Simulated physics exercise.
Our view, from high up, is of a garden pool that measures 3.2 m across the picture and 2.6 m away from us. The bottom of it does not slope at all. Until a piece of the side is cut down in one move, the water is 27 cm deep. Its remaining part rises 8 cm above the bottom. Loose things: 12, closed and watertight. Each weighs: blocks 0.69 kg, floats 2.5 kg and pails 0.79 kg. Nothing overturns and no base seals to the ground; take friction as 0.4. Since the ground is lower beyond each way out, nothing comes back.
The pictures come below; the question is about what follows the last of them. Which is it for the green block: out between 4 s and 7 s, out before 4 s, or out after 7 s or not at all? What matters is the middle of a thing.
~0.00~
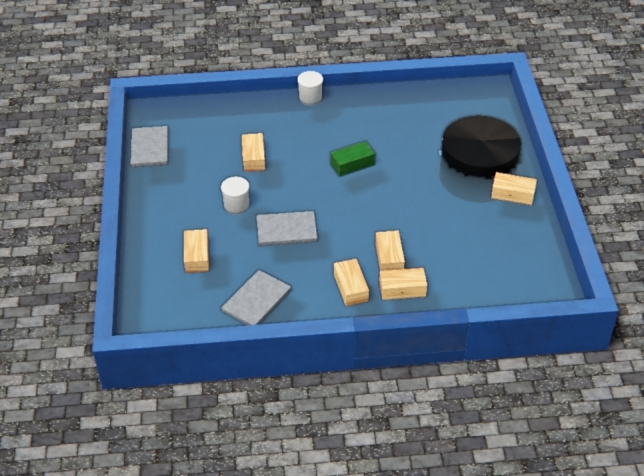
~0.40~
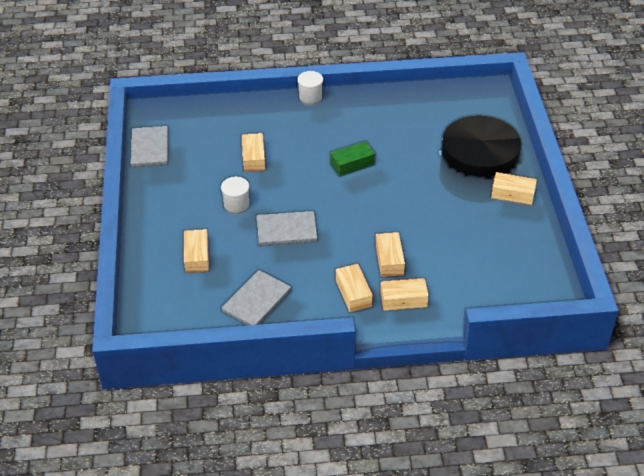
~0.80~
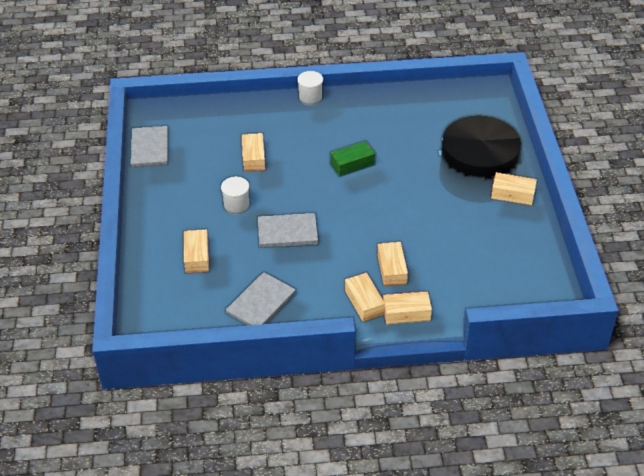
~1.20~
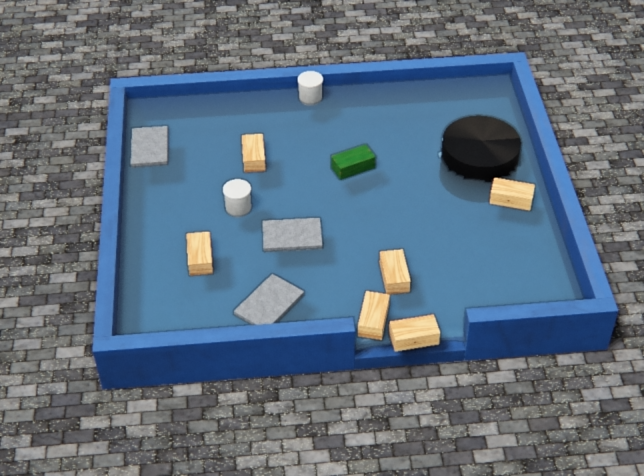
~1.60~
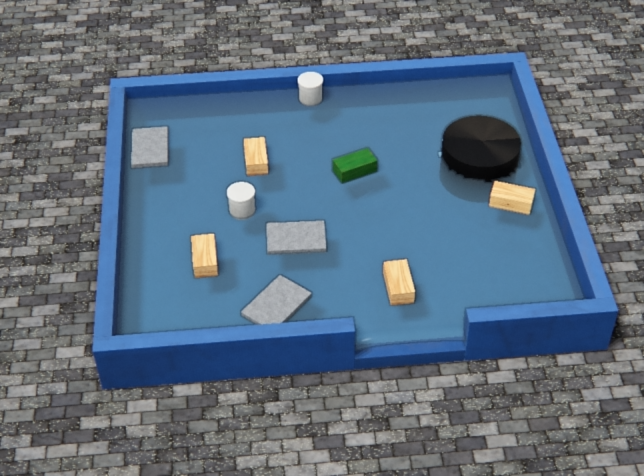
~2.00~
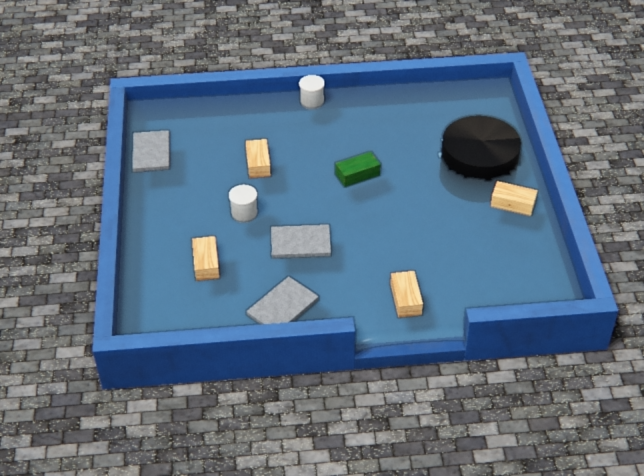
Out after 7 s or not at all.
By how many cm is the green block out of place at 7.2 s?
Around 50 centimetres.
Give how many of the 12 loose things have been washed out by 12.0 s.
Total: 5.
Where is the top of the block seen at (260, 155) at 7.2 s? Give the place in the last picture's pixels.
I'd put it somewhere near (272, 175).
After 3.2 s the green block is near (366, 176), 0.2 m from its start, afloat; 3 of 12 are out; 9 afloat.
After 7.2 s the green block is near (380, 203), 0.5 m from its start, afloat; 4 of 12 are out; 8 afloat.
After 12.0 s the green block is near (398, 241), 0.9 m from its start, afloat; 5 of 12 are out; 7 afloat.
After 16.0 s the green block is near (412, 288), 1.3 m from its start, afloat; 5 of 12 are out; 7 afloat.
